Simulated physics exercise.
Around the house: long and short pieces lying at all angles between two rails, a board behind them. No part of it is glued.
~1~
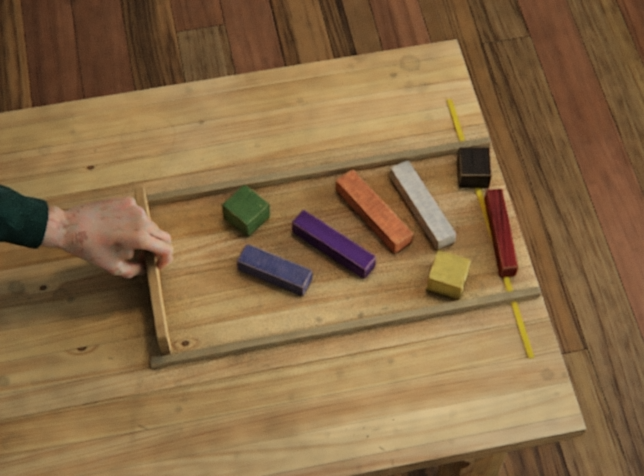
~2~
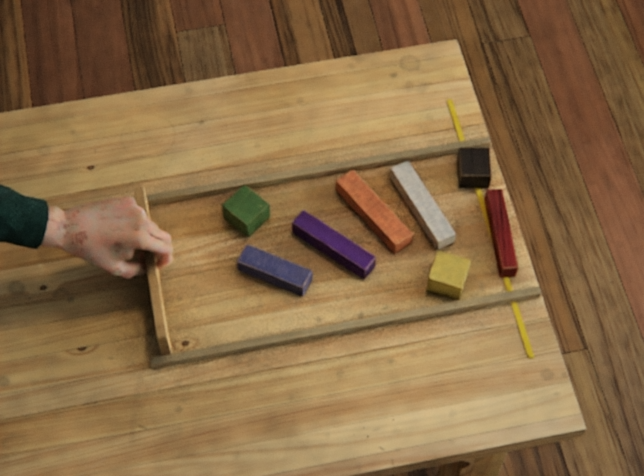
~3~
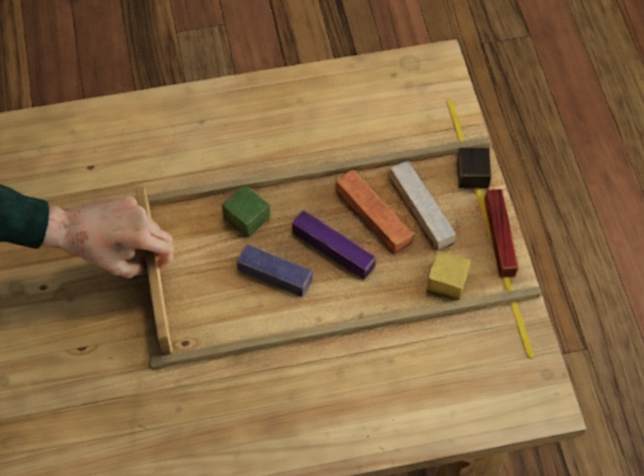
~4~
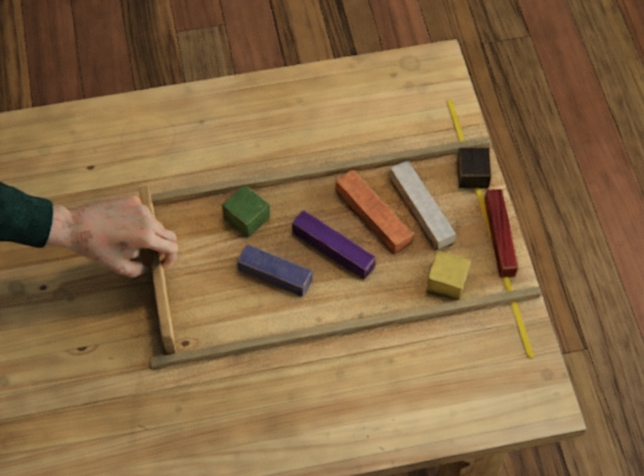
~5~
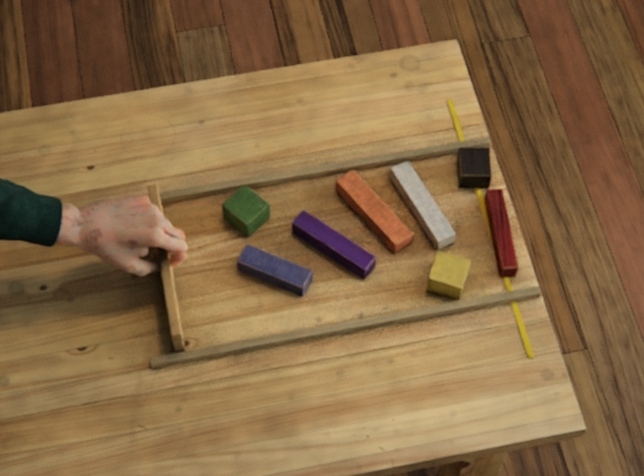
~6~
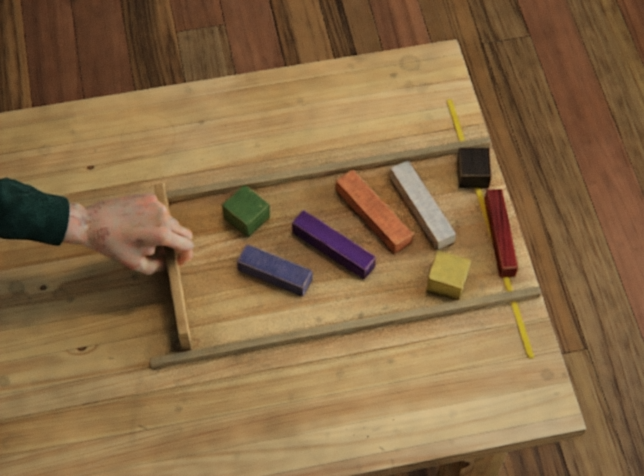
On a wooden table, coloured blocks and sticks lay scattered between two rails, and a hand holding a board at the left end slid it slightly to the right while the pieces stayed still.
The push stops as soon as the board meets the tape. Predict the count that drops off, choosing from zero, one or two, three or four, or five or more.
Band: Five and up.
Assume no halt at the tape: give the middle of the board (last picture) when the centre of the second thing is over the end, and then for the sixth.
At (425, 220) for the second, at (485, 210) for the sixth.
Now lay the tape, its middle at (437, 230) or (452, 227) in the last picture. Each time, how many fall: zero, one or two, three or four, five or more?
Place by place: One or two, then three or four.
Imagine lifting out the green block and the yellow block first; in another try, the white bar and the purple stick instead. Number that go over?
4, then 4.
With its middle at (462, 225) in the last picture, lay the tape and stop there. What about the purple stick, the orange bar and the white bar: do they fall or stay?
As for the purple stick, it keeps its place; the orange bar keeps its place; the white bar ends up falling.
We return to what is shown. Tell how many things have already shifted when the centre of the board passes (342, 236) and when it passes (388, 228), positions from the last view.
One spot: 4. Other spot: 6.
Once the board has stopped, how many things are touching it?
It touches 2.
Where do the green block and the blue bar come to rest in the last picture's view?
Green block at about (489, 164), blue bar at about (509, 246).
Soon after, none off yet; red stick at rest near (501, 232); black block at rest near (474, 168); yellow block at rest near (448, 275).
At rest, the number that fall off is five or more; fallen, purple stick, orange bar, white bar, yellow block, black block and red stick.
